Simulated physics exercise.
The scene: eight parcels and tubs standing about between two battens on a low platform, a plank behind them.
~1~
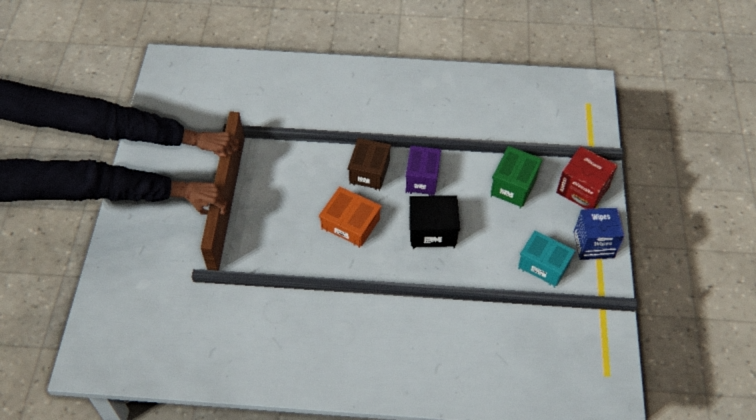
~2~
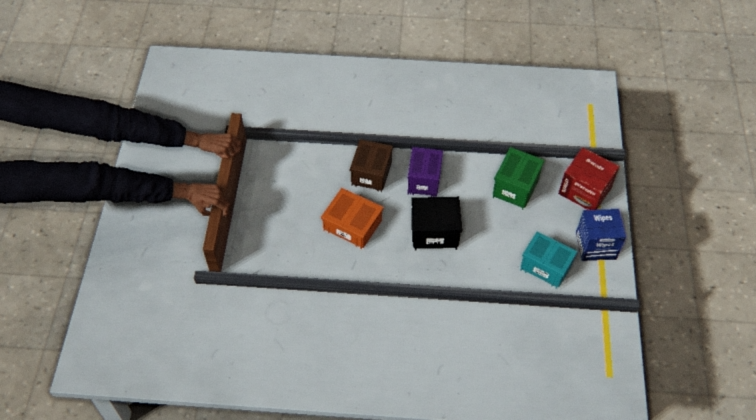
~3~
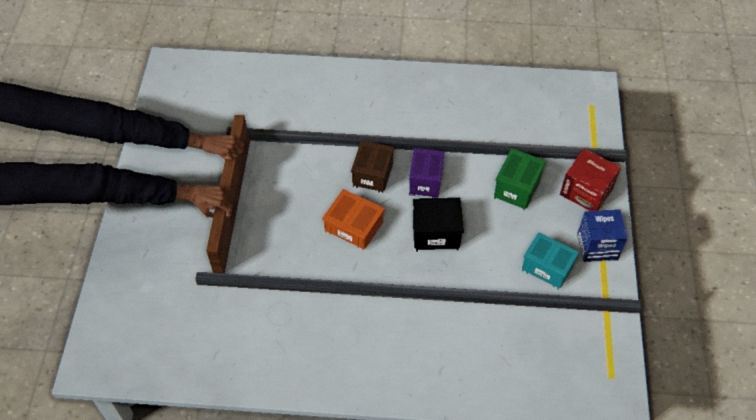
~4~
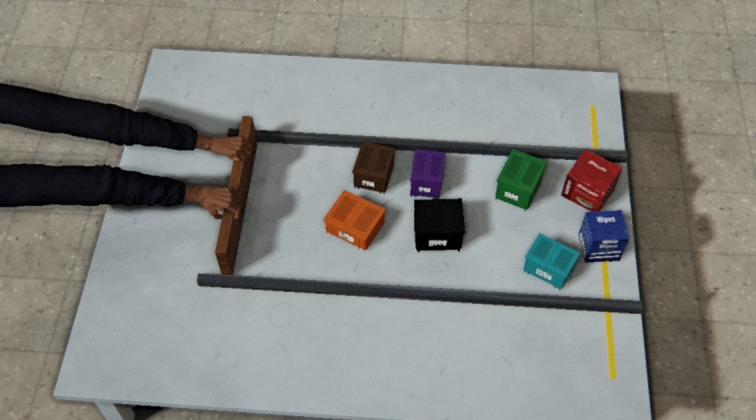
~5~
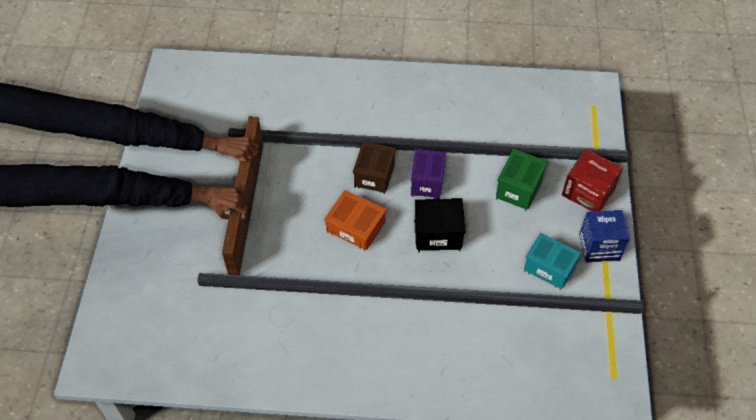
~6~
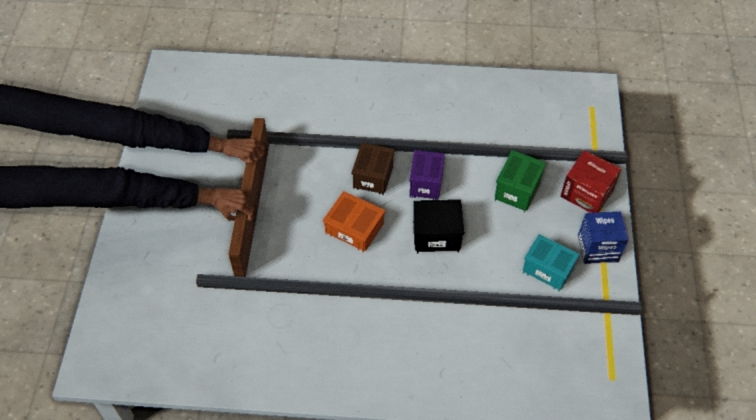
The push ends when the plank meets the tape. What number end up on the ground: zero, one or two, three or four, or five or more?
In the end the number that fall off is five or more.
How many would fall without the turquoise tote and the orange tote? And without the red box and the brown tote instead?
Fallen: 4, and 3 in the other try.
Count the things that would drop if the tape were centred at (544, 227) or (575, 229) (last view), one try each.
It would be 2 and 4.
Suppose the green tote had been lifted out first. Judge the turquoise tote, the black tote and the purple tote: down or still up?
The turquoise tote does not fall; the black tote drops off; the purple tote drops off.
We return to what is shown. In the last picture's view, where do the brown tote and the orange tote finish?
The brown tote at (617, 182), the orange tote at (628, 230).
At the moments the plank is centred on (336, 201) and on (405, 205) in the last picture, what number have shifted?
First 1, then 4.
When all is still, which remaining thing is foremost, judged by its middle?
The orange tote ends nearest.
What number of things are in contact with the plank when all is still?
It touches 3.
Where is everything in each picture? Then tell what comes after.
In the first frame, blue box (598, 234); red box (586, 179); turquoise tote (546, 259); plank (224, 190); tape (597, 227).
In the second frame, red box (588, 180); plank (226, 191).
In the third frame, turquoise tote (549, 261); purple tote (426, 174).
In the fourth frame, blue box (603, 237); black tote (438, 226).
In the fifth frame, red box (592, 182); orange tote (356, 221).
In the sixth frame, blue box (602, 238); red box (590, 183); turquoise tote (550, 263); plank (250, 196); tape (601, 230).
A little later, none off yet; blue box at rest near (602, 238); red box at rest near (590, 183); turquoise tote at rest near (550, 263).
Next, none off yet; blue box at rest near (602, 238); red box at rest near (590, 183); turquoise tote shifted a little near (561, 267).
Later still, one off so far; blue box tilted a little near (657, 242); red box dropping near (660, 218); turquoise tote shifted about its own width near (590, 274).
When it is over, the number that fall off is five or more; down, purple tote, black tote, green tote, red box and blue box.
